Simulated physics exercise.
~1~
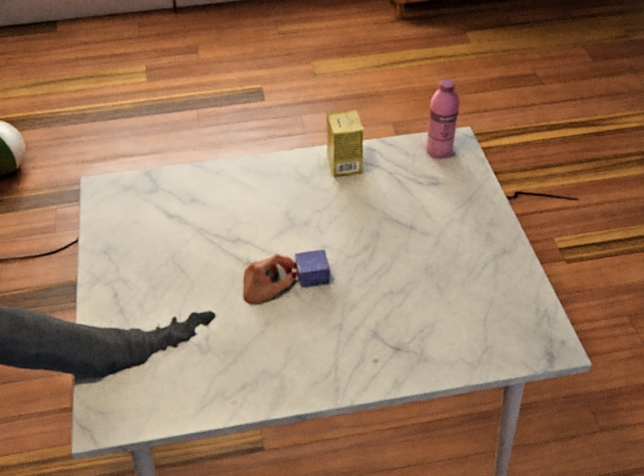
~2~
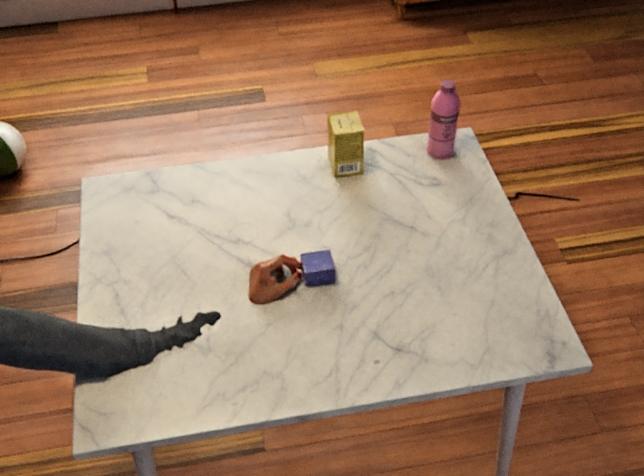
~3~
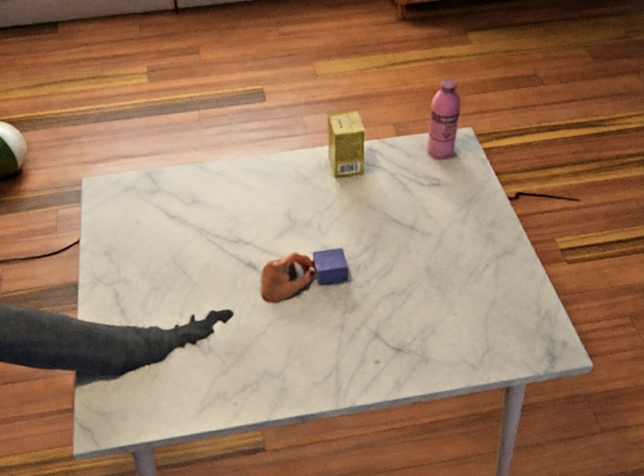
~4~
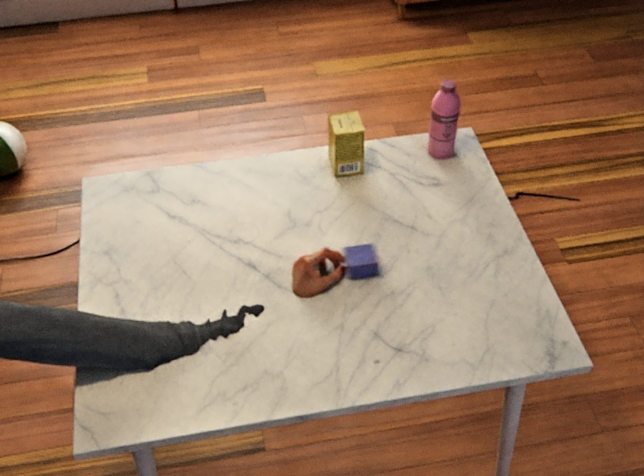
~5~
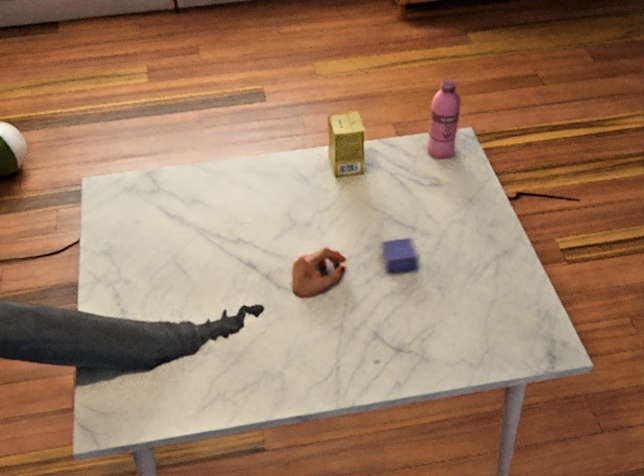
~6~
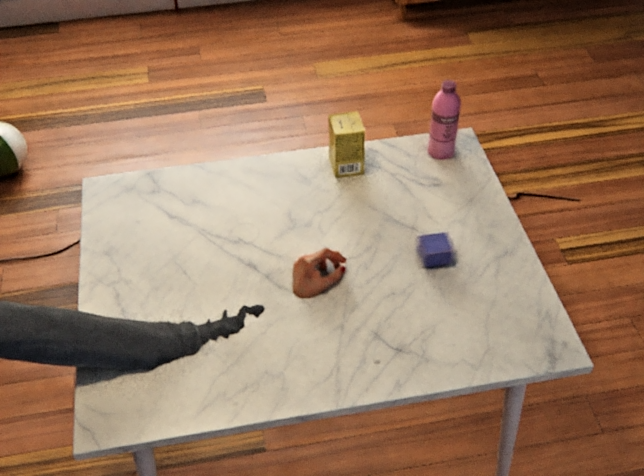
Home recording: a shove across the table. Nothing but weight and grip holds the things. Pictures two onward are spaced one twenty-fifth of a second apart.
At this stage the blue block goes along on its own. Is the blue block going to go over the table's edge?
Yes, it ends up off the table.
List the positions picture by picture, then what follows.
The first picture shows under the hand; blue block (312, 267).
The second picture shows under the hand; blue block (318, 267).
The third picture shows under the hand; blue block (330, 266).
The fourth picture shows blue block (361, 261).
The fifth picture shows blue block (399, 255) slid about its own width.
The sixth picture shows blue block (435, 249) slid well along.
Then, 0.10 s after the last picture, blue block slid well along near (516, 238).
Then, 0.30 s after the last picture, blue block now off the table.
Then, 0.50 s after the last picture, things are still on the move.
Then, 0.70 s after the last picture, as before.
By the end, off the table, blue block.
